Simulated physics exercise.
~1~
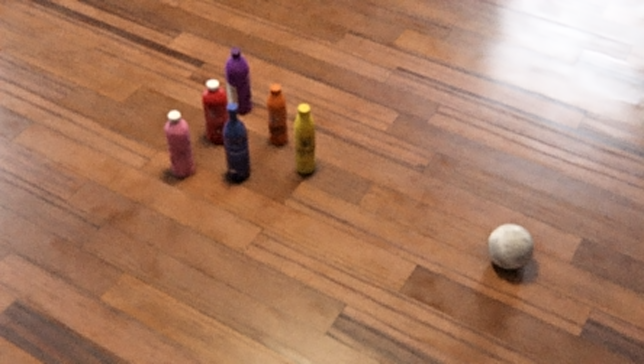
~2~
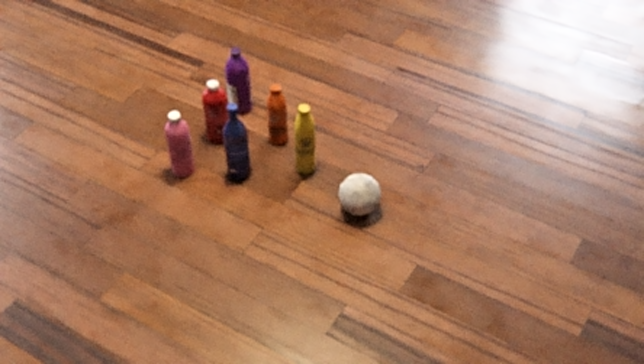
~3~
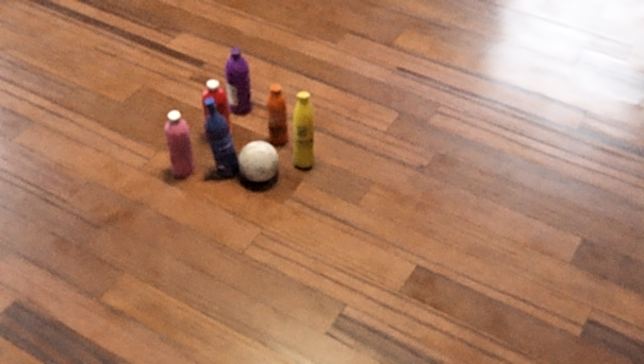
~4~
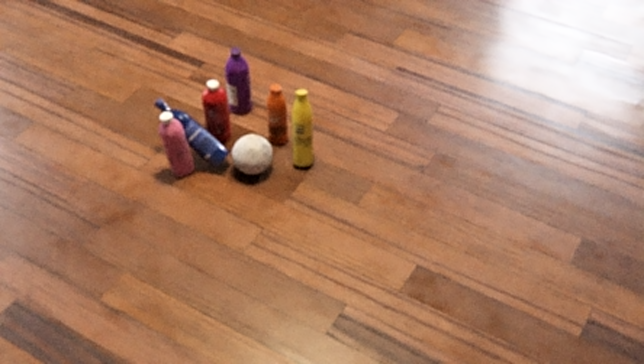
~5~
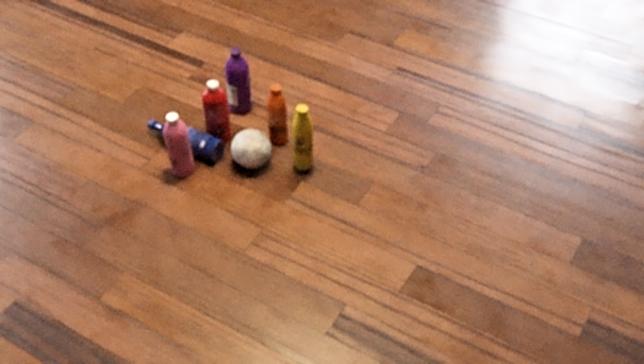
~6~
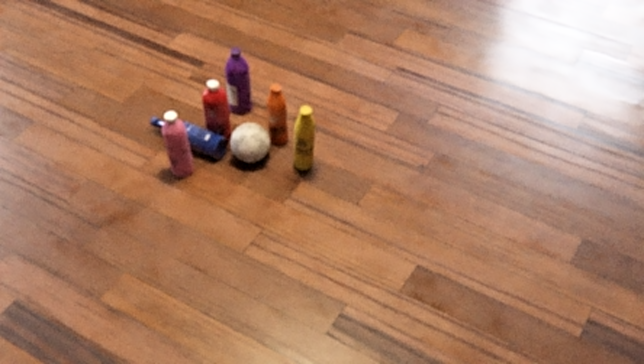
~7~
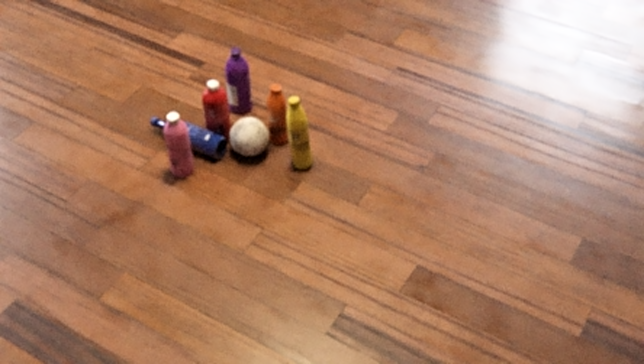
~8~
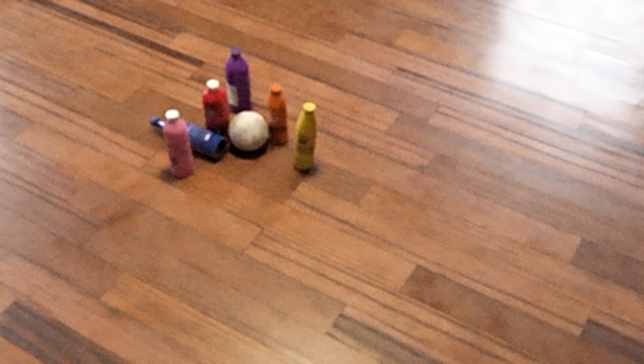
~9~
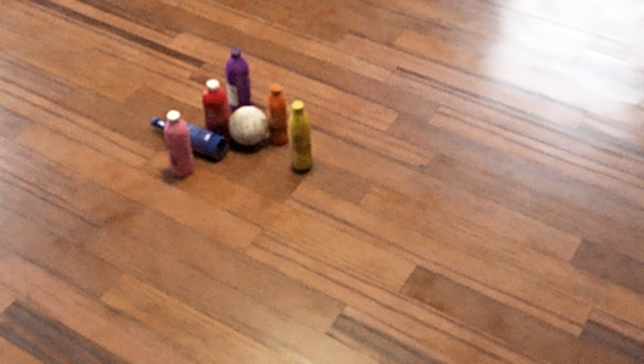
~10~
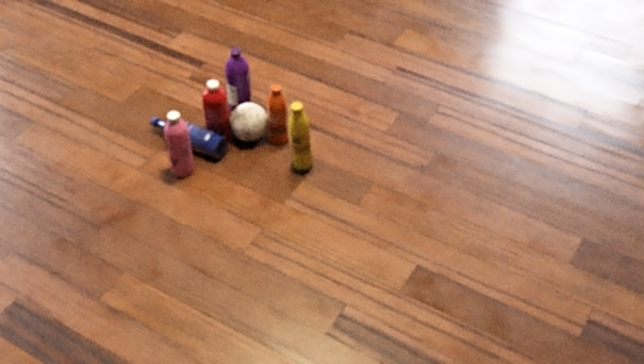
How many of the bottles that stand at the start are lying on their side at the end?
One bottle ends up on its side, the blue one.
